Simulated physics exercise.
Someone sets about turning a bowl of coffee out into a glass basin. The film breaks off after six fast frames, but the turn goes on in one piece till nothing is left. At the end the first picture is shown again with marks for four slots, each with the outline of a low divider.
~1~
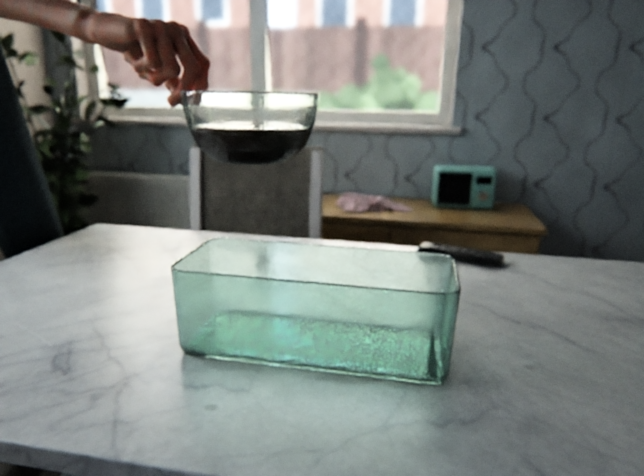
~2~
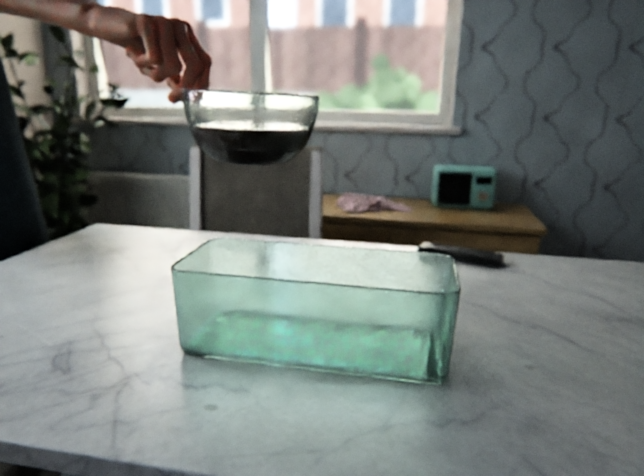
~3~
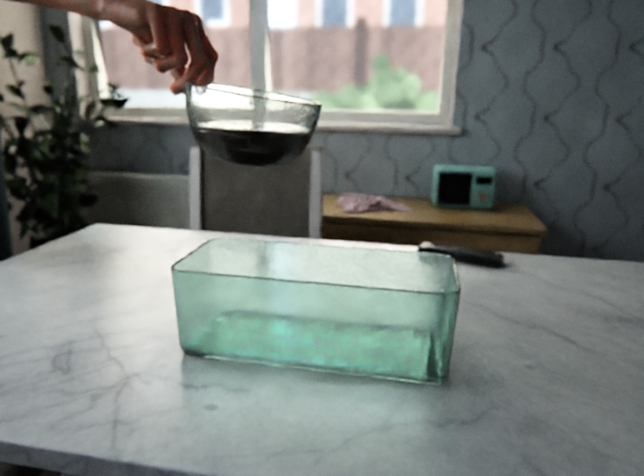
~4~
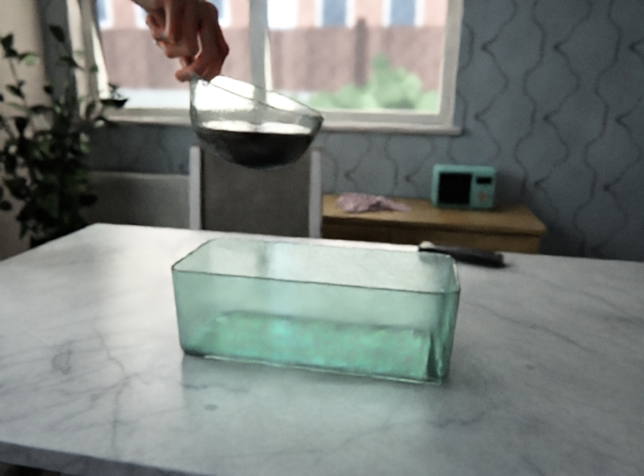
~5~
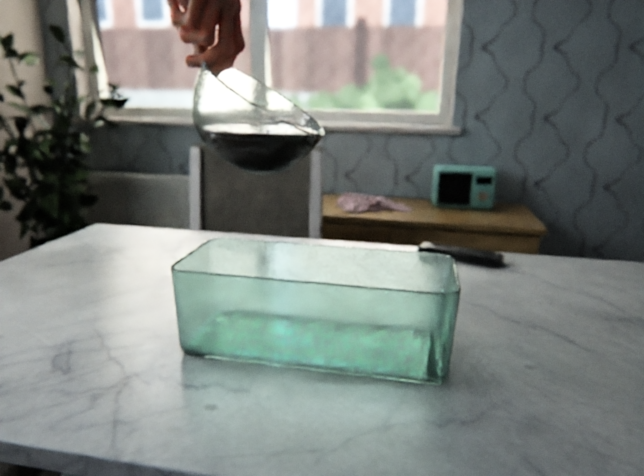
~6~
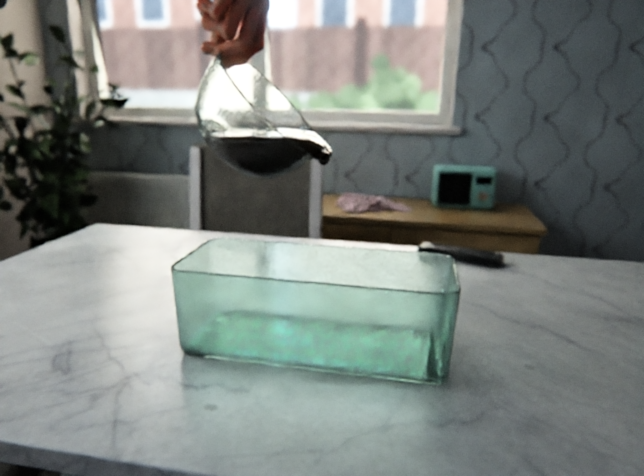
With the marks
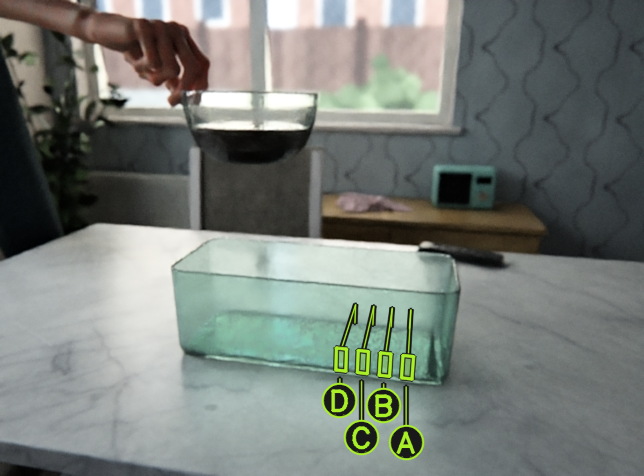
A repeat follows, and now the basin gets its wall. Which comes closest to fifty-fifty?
D.
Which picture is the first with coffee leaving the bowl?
Picture 6.
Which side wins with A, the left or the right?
The left side.
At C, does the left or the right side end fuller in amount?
More ends on the left.
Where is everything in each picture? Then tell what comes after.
Upright, lip at (314, 93); basin from (182, 349) to (448, 381); nothing has left yet, in the first picture.
Tipped about 2°, lip at (315, 95); nothing has left yet, in the second picture.
Tipped about 9°, lip at (318, 103); nothing has left yet, in the third picture.
Tipped about 18°, lip at (321, 116); nothing has left yet, in the fourth picture.
Tipped about 31°, lip at (321, 133); nothing has left yet, in the fifth picture.
Tipped about 46°, lip at (317, 151); coffee is over the lip, down to (323, 162), in the sixth picture.
On the marked copy, A at (406, 386); B at (383, 383); C at (361, 381); D at (339, 378).
Choosing A, about 84 % ends left of the wall and 14 % right of it.
Choosing B, about 87 % ends left of the wall and 12 % right of it.
Choosing C, about 84 % ends left of the wall and 14 % right of it.
Choosing D, about 52 % ends left of the wall and 47 % right of it.
